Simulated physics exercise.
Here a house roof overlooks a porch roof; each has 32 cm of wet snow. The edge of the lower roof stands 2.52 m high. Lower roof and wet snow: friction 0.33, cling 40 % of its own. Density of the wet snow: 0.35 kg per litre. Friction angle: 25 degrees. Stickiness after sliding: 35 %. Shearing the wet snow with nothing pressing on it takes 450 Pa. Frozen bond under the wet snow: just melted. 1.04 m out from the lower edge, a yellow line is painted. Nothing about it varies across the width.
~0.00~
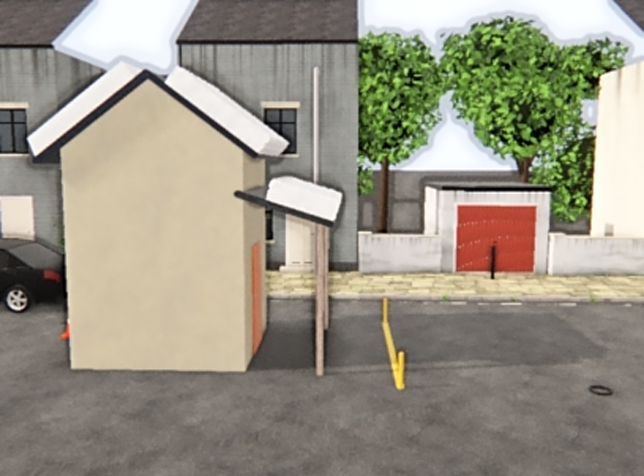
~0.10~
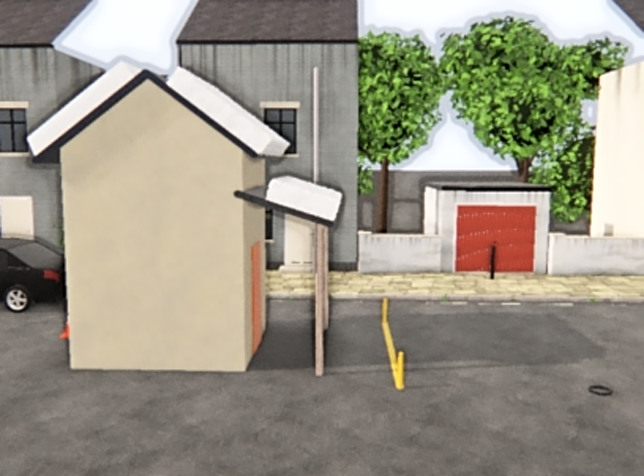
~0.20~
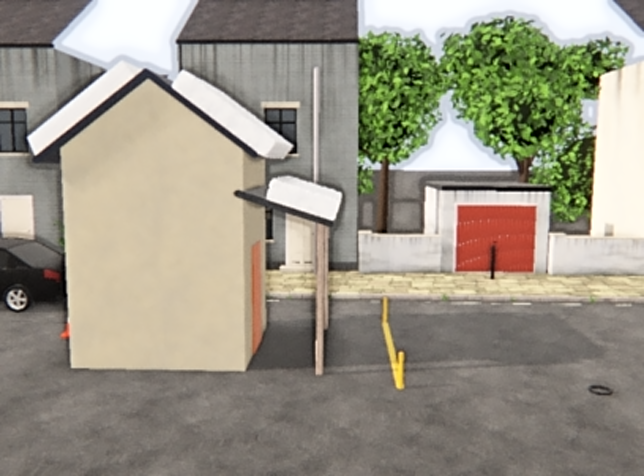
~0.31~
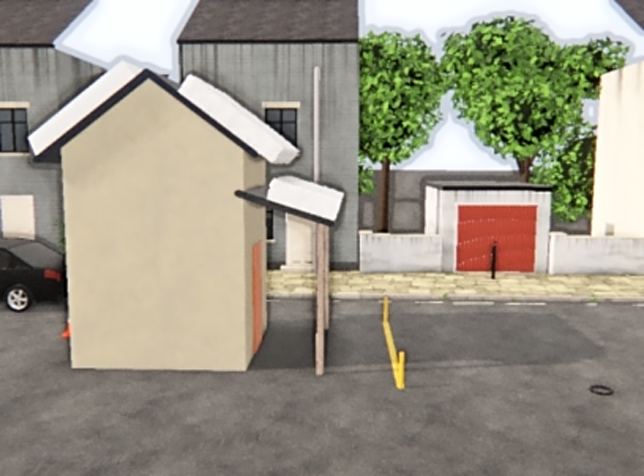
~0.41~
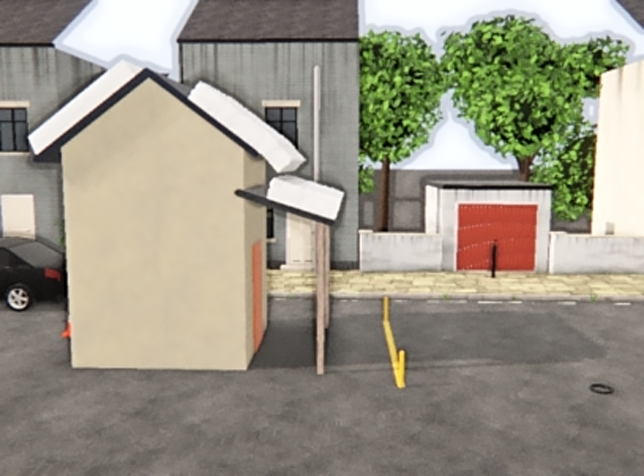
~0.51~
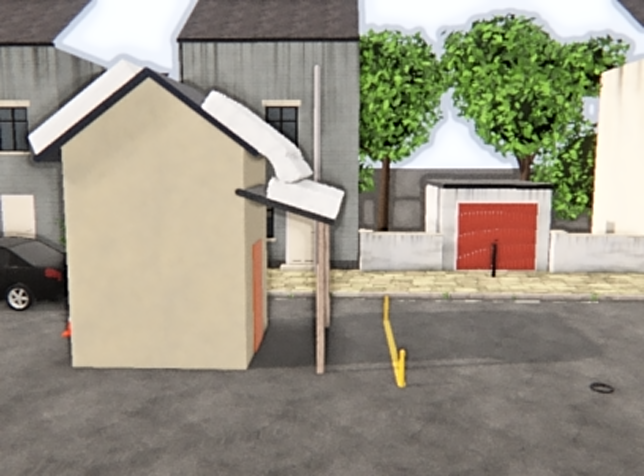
Snow on the beige house's right roof slope slides down toward the snow-covered porch roof, cracking.
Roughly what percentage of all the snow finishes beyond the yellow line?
About 62 %.
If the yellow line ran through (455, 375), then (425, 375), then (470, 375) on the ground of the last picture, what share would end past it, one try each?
In order, some 35, 50 and 30 percent would end past it.
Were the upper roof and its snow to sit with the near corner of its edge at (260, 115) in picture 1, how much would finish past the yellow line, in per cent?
60 %.
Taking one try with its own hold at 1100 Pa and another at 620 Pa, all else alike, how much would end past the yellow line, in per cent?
Roughly 50 % followed by roughly 60 %.
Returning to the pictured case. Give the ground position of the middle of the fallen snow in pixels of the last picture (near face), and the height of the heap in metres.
(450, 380), 0.3 m.
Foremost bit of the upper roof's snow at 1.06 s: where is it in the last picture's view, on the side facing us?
Position: About (385, 220).
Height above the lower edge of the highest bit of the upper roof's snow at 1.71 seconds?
It sits some 0.6 m above the lower edge at that time.
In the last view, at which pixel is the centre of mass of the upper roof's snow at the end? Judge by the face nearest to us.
At about (454, 352).
After 1.06 s, 5 % is below the lower edge and 0 % is past the line.
After 1.71 s, 78 % is below the lower edge and 57 % is past the line.
After 2.35 s, 80 % is below the lower edge and 62 % is past the line.
After 3.00 s, 80 % is below the lower edge and 62 % is past the line.
After 3.10 s, at the end, 80 % is below the lower edge and 62 % is past the line.
